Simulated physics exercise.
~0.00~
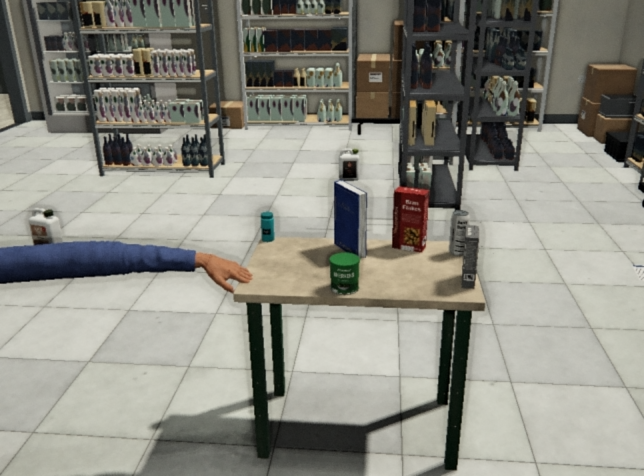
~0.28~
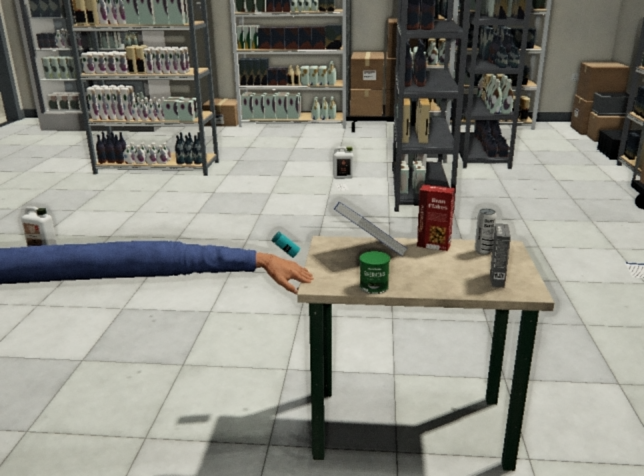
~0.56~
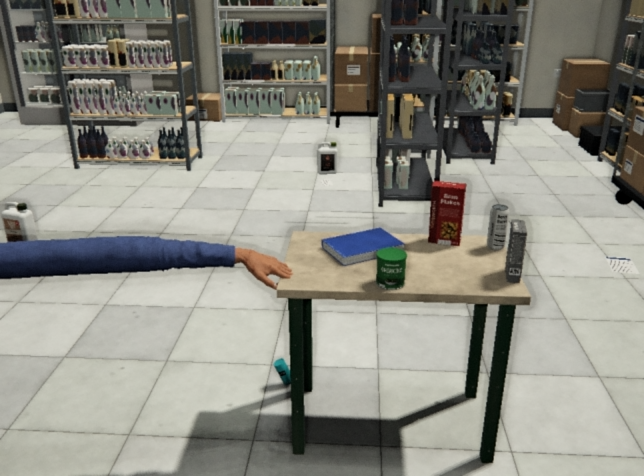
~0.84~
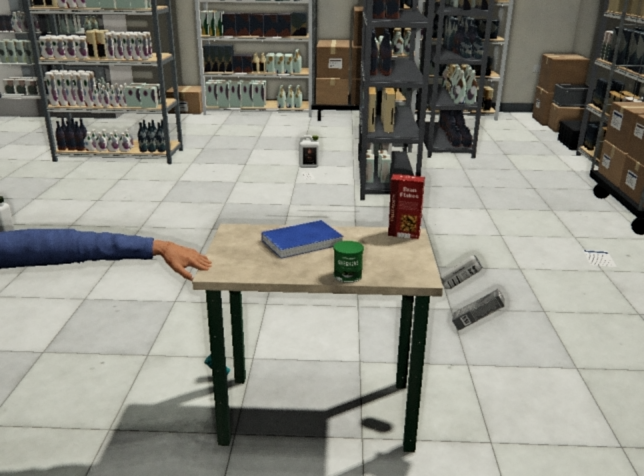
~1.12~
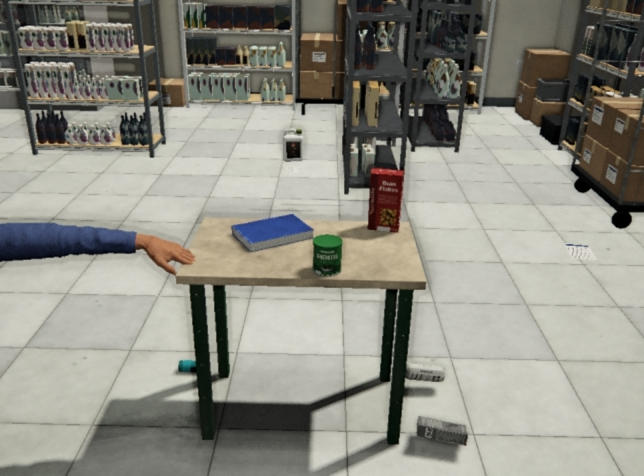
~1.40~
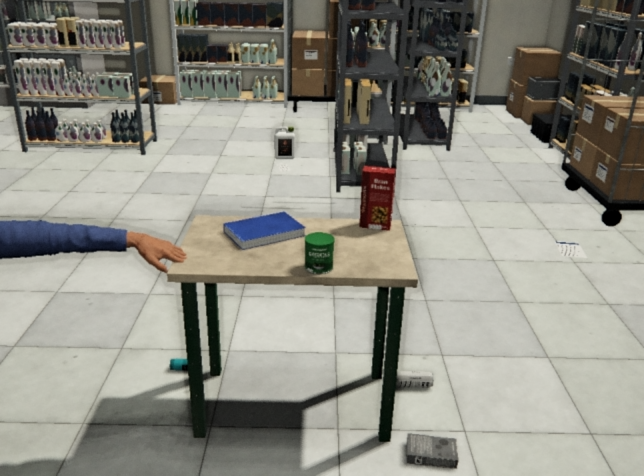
A light work table with dark green legs stands on a pale tiled floor, seen from slightly above, with stocked shelves and boxes behind it. A blue-sleeved arm reaches from the left to its edge, and on top are a turquoise shaker at left, an upright blue book, a red packet, a green tin in front, and a white can and grey packet at right. The table jerks right, and the shaker drops off the left side while the book topples flat. The table then jerks back left, and the can and grey packet fall off the right side. They end on the floor, while the red packet and green tin stay upright beside the fallen book.
